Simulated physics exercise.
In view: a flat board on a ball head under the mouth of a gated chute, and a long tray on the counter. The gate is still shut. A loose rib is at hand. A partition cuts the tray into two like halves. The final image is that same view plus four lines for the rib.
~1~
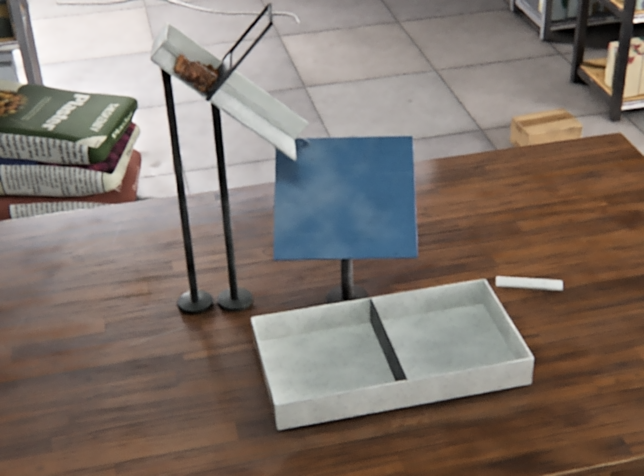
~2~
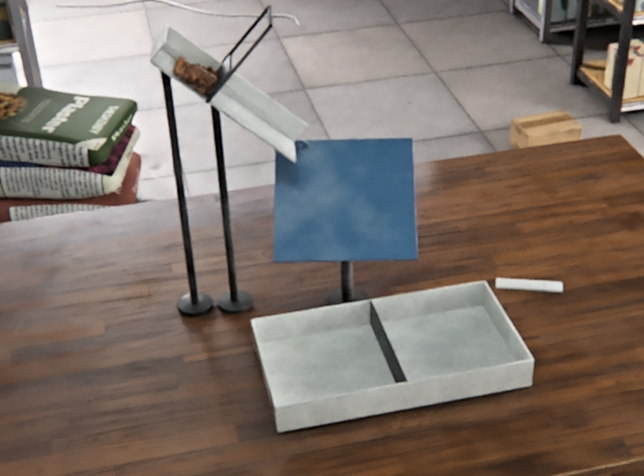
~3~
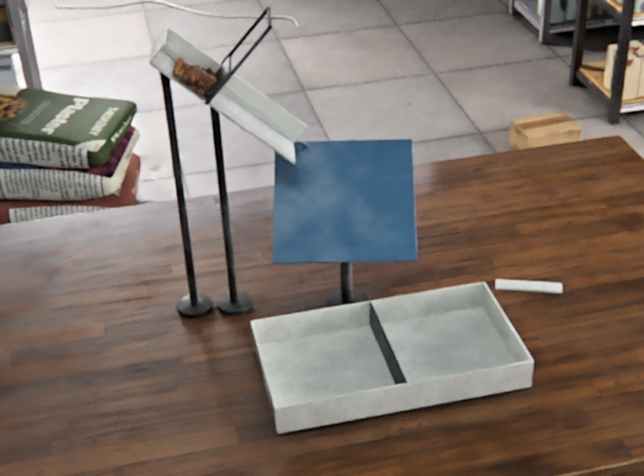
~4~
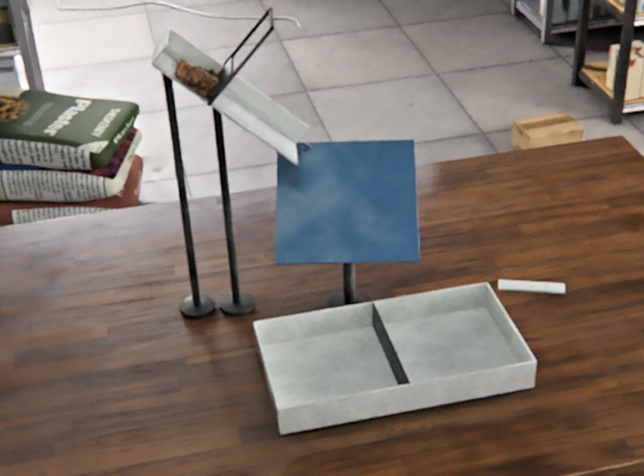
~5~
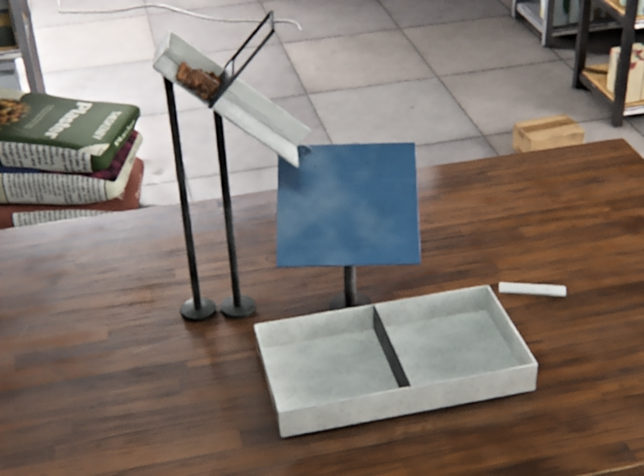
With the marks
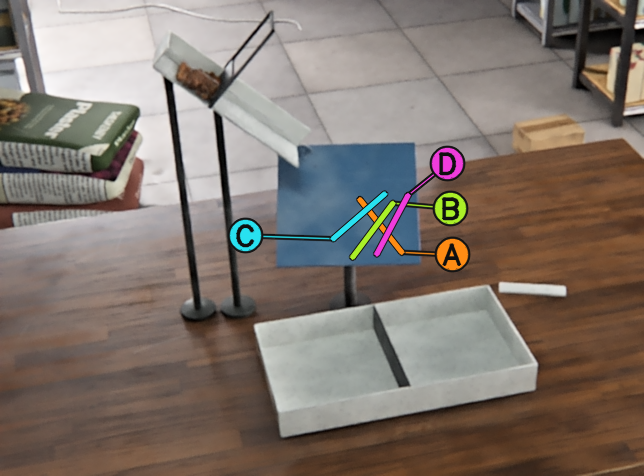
The video shows a raised, sloping chute holding small brown pieces behind a gate, above a tilted blue board and a pale divided tray on a wooden counter; nothing moves apart from a very slight shift of the view.
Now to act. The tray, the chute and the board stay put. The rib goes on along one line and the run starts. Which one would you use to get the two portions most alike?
The answer is line A.
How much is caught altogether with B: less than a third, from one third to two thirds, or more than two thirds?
Line B gives more than two thirds.
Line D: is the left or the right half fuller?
The left half.
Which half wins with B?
The left half.
On the marked copy, line A from (359, 199) to (401, 252); line B from (392, 203) to (352, 257); line C from (384, 193) to (333, 238); line D from (407, 195) to (376, 253).
With A, of what is caught, roughly half in the left half, roughly half in the right.
With B, of what is caught, almost all in the left half, about a tenth in the right.
With C, of what is caught, almost all in the left half, about a tenth in the right.
With D, of what is caught, almost all in the left half, about a tenth in the right.
